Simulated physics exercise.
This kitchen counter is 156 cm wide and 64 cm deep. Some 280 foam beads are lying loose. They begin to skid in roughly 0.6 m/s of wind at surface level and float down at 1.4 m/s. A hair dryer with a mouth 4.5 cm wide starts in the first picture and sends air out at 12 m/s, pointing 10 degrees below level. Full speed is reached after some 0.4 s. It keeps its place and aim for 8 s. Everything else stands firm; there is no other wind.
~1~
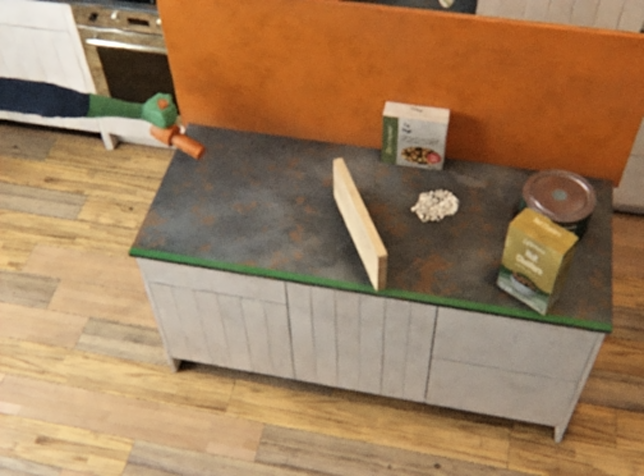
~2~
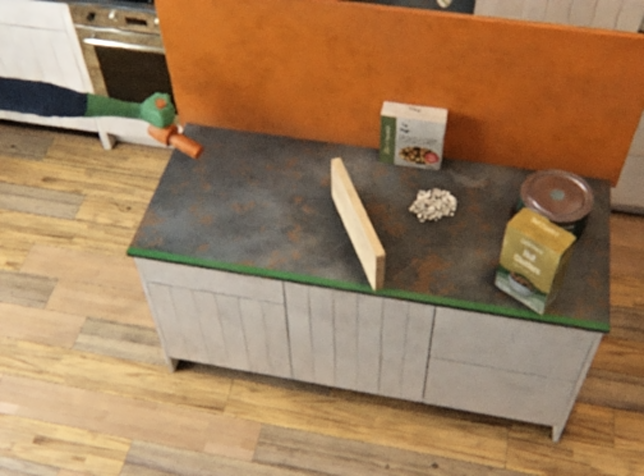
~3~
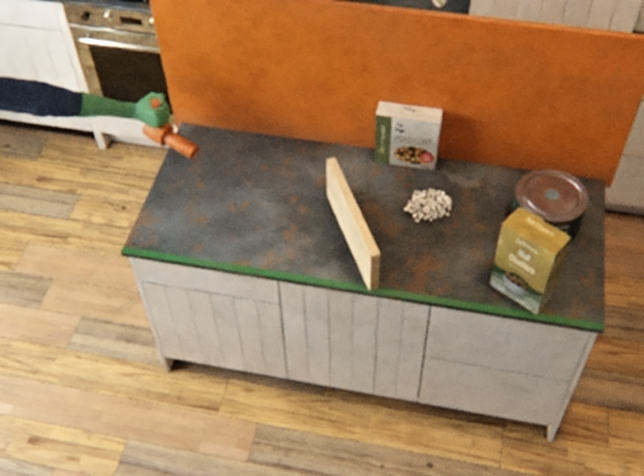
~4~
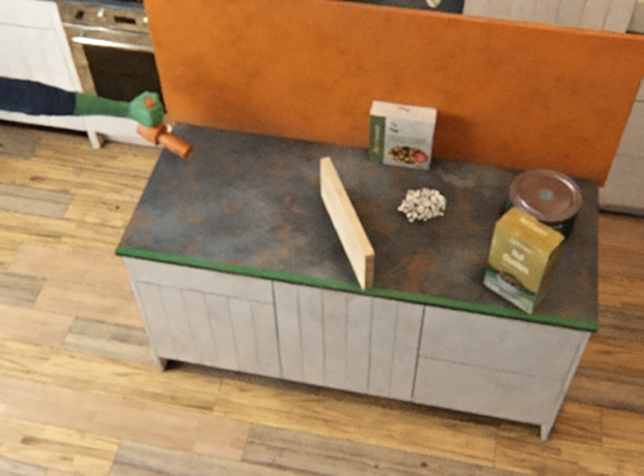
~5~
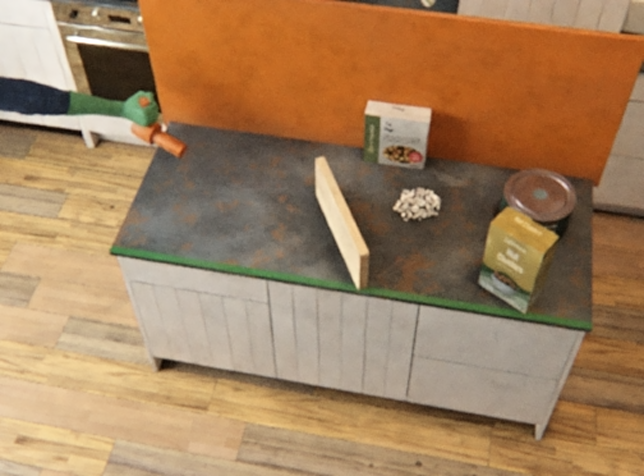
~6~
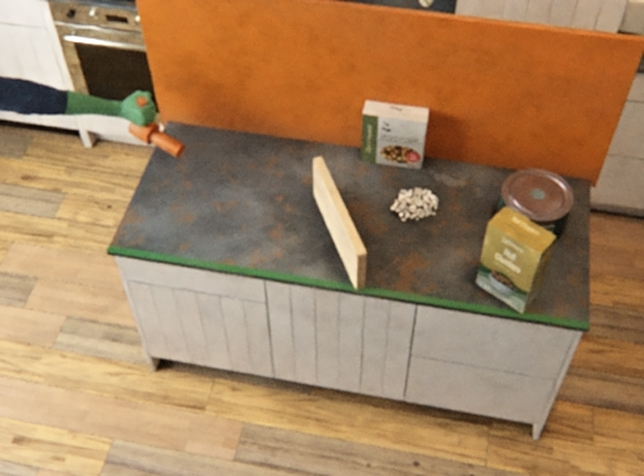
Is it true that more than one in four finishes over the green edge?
Answer: No.
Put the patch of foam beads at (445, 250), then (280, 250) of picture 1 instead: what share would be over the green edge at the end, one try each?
In turn about 0 %, 100 %.
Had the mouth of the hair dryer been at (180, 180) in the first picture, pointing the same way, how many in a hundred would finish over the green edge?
Then about 0 %.
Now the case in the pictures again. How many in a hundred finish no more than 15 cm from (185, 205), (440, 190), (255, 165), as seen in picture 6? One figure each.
In turn about 0 %, 70 %, 0 %.
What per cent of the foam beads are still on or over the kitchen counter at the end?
Near 100 %.
Then, 1.2 s after the last picture the count stands so, 0 % are over the green edge; the middle of those still in play is near (416, 204).
Then, 2.2 s after the last picture the count stands so, 0 % are over the green edge; the middle of those still in play is near (416, 204).
Then, 4.0 s after the last picture the count stands so, 0 % are over the green edge; the middle of those still in play is near (416, 204).
Then, 7.6 s after the last picture, at the end, 0 % are over the green edge; the middle of those still in play is near (416, 204).
